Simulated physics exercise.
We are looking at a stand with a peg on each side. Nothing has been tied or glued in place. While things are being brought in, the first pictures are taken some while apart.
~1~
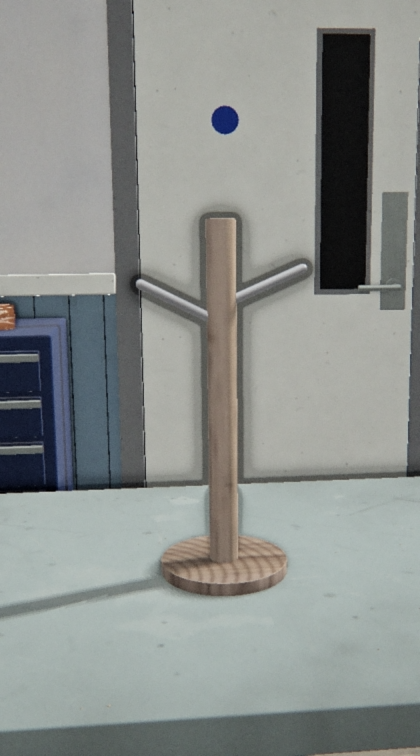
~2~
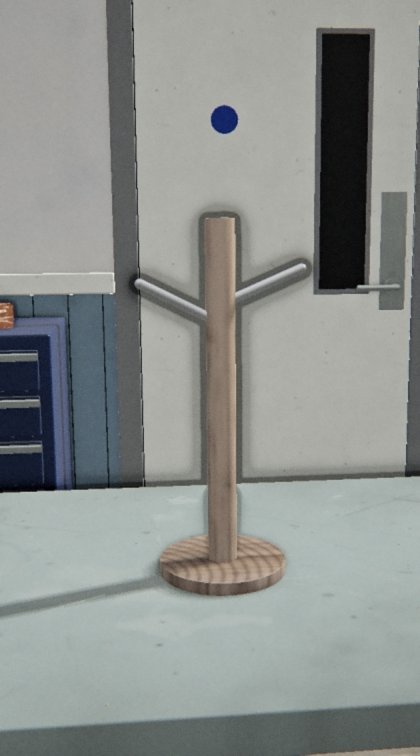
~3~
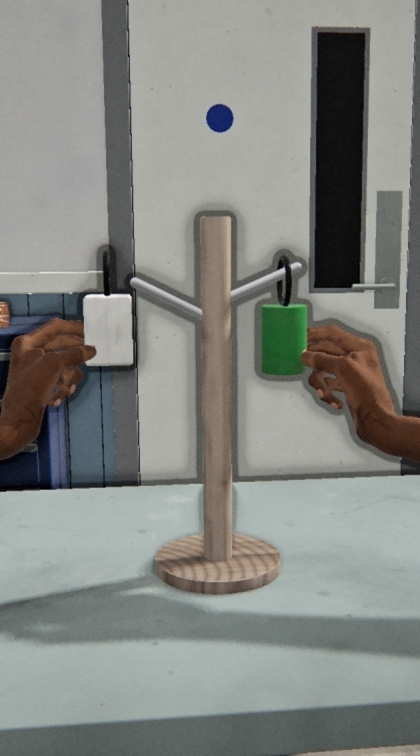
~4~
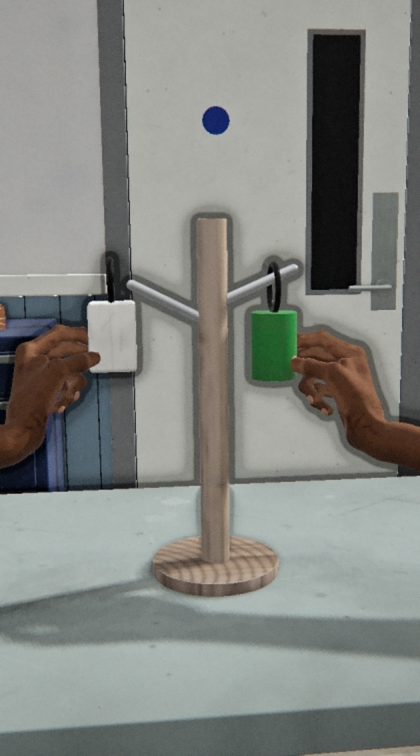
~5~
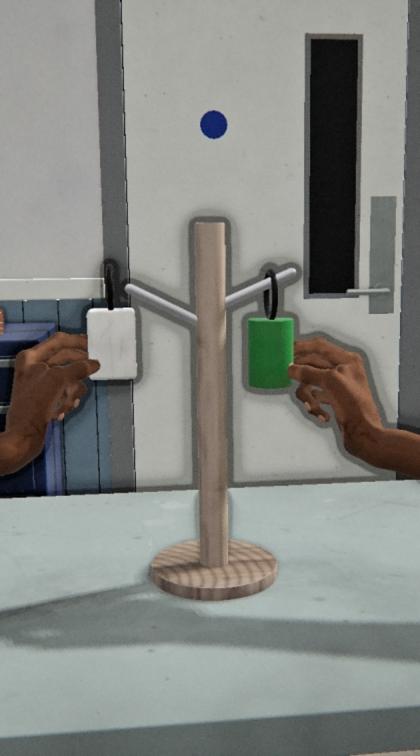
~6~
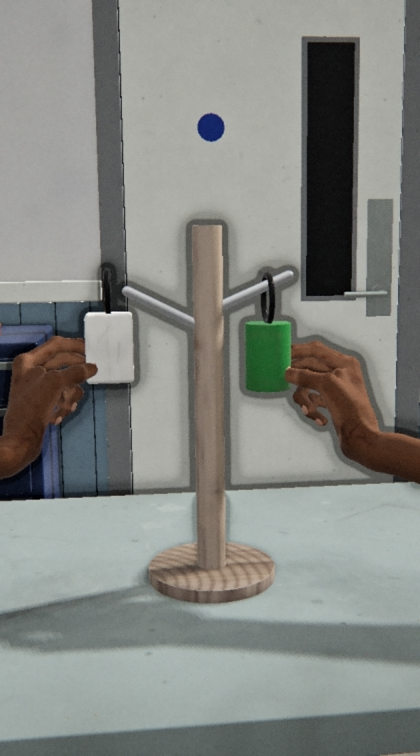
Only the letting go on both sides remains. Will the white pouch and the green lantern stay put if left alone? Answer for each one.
Outcome: White pouch: Off; green lantern: On.
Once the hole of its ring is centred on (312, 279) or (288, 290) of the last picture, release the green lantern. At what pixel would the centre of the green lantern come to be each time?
Around (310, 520) for the first, around (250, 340) for the second.
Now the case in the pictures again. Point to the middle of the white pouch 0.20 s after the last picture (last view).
Its centre should be near (112, 427).
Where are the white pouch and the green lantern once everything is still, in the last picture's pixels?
The first ends near (116, 530), the second near (247, 344).
Then, 0.12 s later than the last frame, white pouch shifted a little near (109, 351); green lantern tilted by 12° near (260, 339).
Then, 0.20 s later than the last frame, white pouch dropping near (112, 427); green lantern tilted by 10° near (251, 342).
Then, 0.26 s later than the last frame, white pouch dropping near (115, 516); green lantern tilted by 7° near (248, 343).
When it is over, the white pouch slips down, near (115, 530); the green lantern hangs there, near (247, 344).
